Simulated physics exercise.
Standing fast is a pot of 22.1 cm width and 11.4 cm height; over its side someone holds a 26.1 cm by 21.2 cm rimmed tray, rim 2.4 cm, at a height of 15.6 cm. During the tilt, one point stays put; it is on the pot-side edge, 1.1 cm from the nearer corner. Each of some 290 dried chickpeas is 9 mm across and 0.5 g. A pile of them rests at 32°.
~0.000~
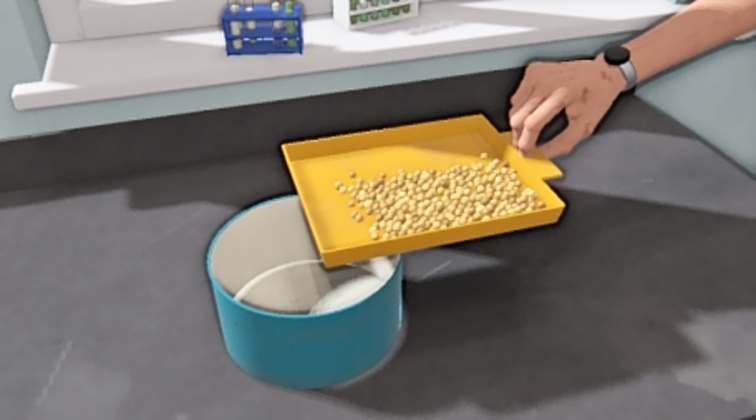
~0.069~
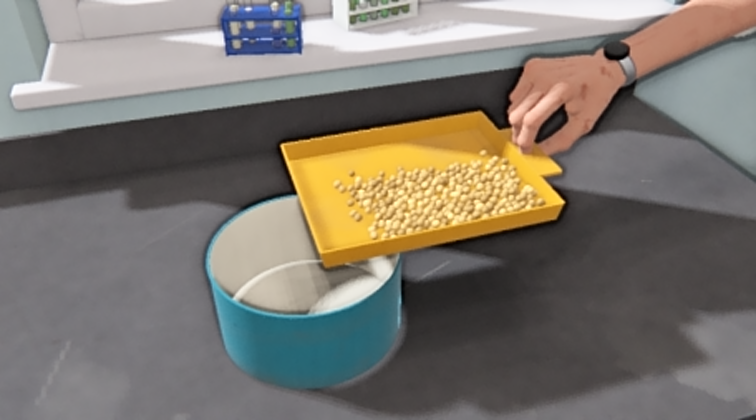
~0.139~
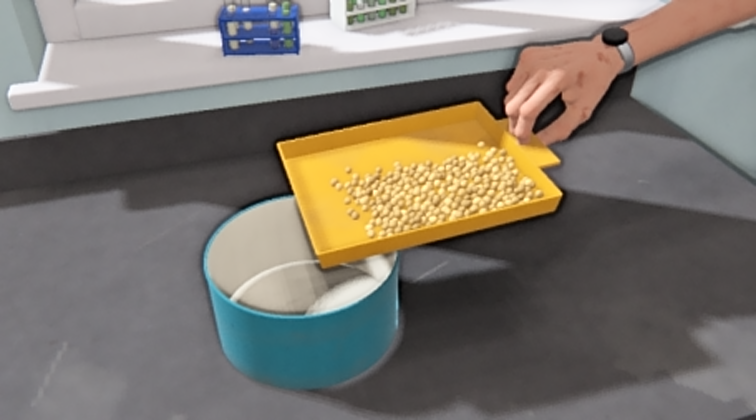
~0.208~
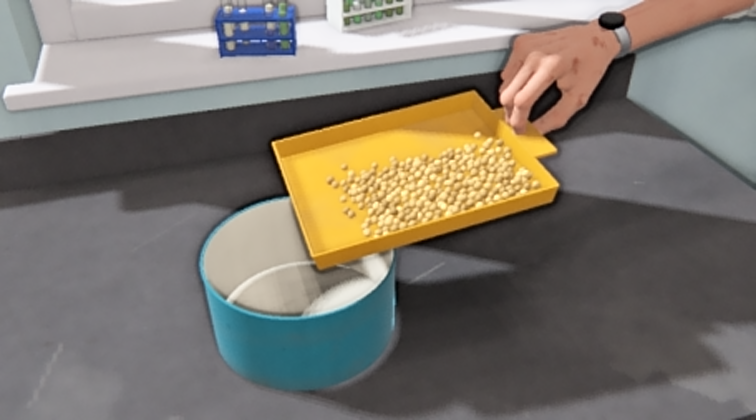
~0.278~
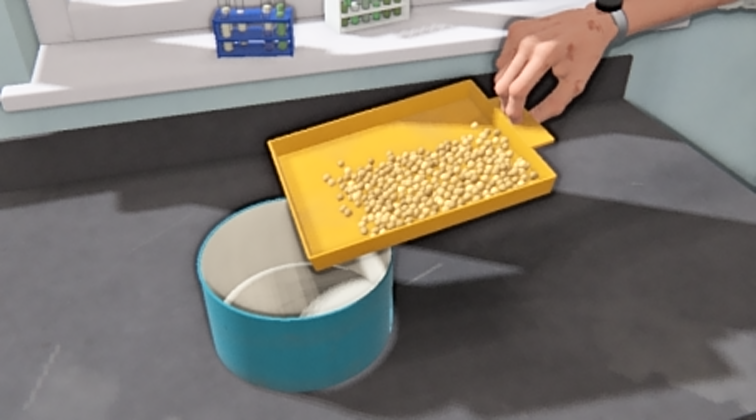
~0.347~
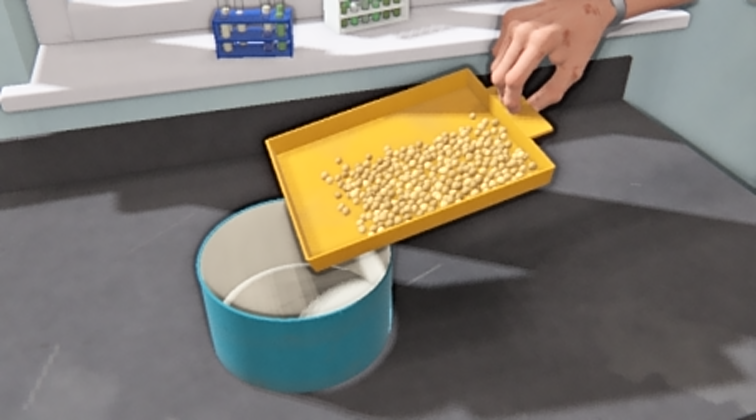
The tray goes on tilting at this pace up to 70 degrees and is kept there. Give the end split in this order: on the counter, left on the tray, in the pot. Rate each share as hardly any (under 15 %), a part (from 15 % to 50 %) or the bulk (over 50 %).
Counter: Hardly any; tray: The bulk; pot: Hardly any.
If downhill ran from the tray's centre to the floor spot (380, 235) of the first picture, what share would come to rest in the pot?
Roughly 5 % of the pieces.
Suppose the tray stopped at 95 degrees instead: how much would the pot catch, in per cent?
You'd end up with some 75 % in the pot.
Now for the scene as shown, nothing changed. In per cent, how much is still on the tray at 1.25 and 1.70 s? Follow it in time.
100 then 95.
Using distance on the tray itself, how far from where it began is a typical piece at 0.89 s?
6 cm.
Then, at 0.89 s, tilt 41 degrees; the tray holds 100 %, the pot 0 %.
Then, at 1.25 s, tilt 58 degrees; the tray holds 100 %, the pot 0 %.
After 1.70 s, tilt 70 degrees; the tray holds 95 %, the pot 0 %.
By 2.1 s all is still; counter 0 %, tray 95 %, pot 0 %.
